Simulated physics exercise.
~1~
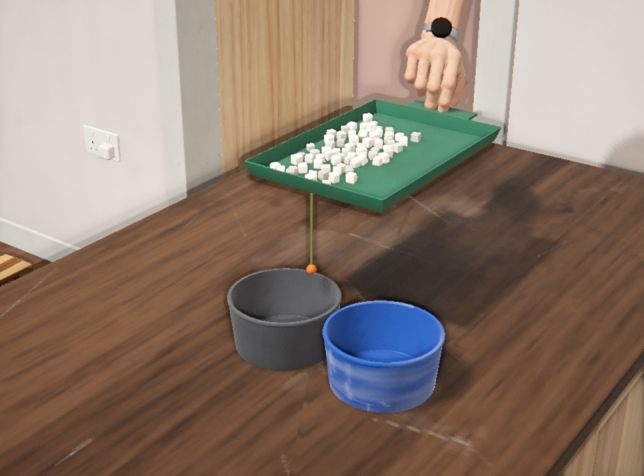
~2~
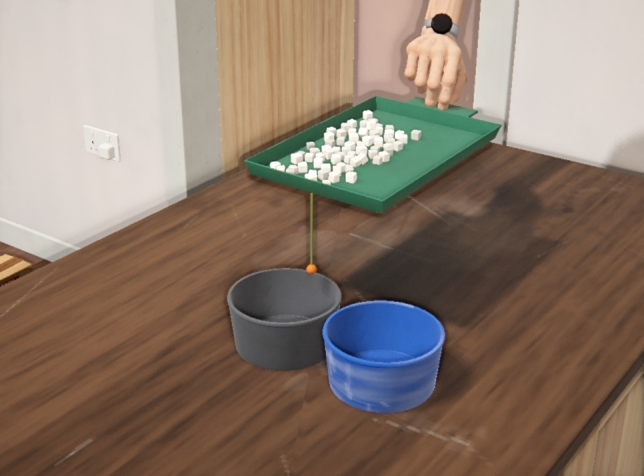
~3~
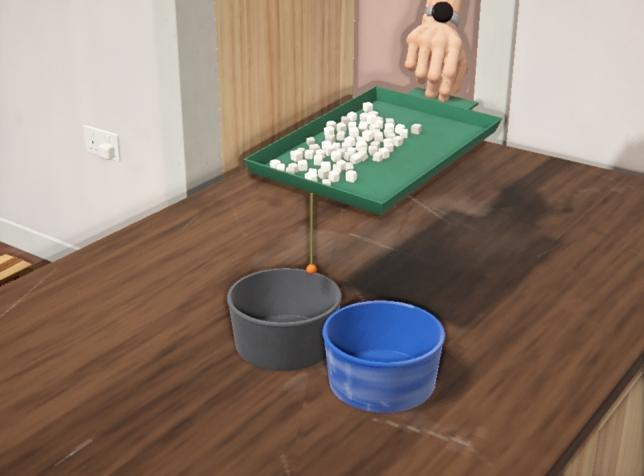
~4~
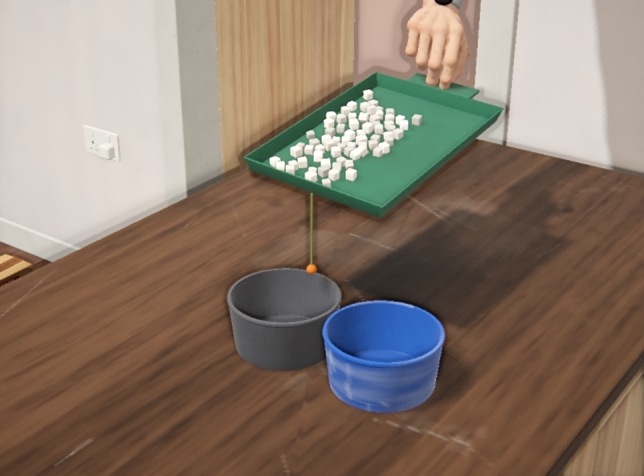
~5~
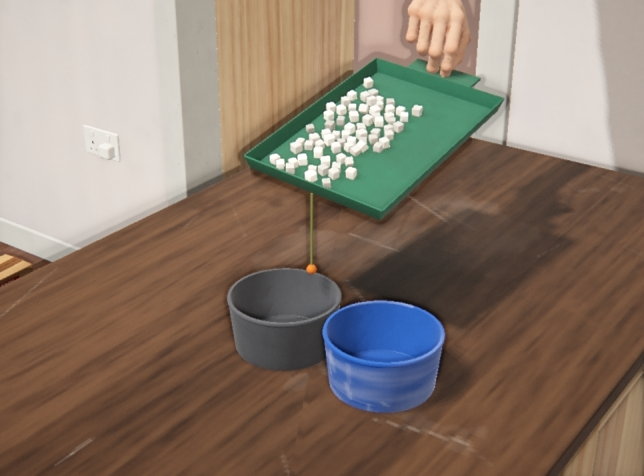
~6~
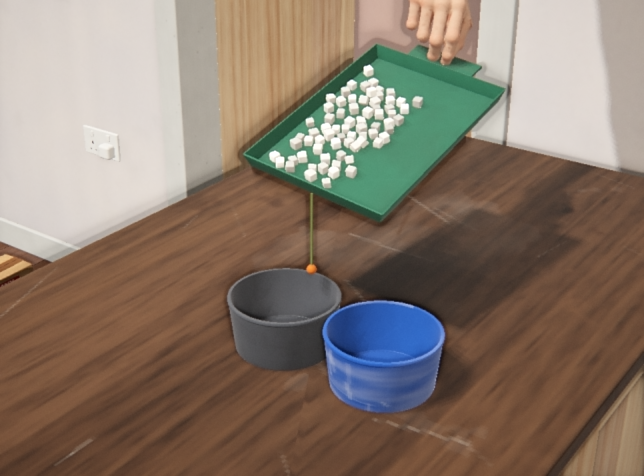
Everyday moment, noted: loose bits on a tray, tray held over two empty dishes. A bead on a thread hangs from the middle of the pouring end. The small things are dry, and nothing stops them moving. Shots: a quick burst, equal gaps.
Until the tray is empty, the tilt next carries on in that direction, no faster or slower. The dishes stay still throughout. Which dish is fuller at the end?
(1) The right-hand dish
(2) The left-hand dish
Answer: 1.
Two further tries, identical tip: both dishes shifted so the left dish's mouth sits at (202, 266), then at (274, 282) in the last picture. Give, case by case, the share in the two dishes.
First case 20 in a hundred, second case 100 in a hundred.
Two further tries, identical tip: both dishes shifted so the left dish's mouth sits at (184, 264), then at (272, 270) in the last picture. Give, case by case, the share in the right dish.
10 %, then 80 %.
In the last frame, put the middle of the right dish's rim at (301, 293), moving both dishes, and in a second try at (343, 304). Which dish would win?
Case one: The dish at right. Case two: The dish at right.
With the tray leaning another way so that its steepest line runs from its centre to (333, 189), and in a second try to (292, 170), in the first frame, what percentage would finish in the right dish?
Around 20 per cent first, around 0 per cent next.
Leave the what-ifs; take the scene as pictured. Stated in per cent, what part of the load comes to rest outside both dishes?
Close to 30 in a hundred.
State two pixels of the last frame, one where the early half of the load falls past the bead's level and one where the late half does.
Around (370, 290) first; around (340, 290) second.
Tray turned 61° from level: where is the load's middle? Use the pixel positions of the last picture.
Mark it at roughly (358, 188) in the final frame.
Shortly afterwards, tray tipped steeply; all but a few on the tray; a little in the air.
Next, tray tipped right over; the bulk on the tray; near a quarter in the right dish.
Some moments later, tray tipped past a quarter turn; near half in the right dish; near a quarter in the left dish; near a quarter outside both.
In the end, tray tipped past a quarter turn; near half in the right dish; near a quarter in the left dish; near a quarter outside both.
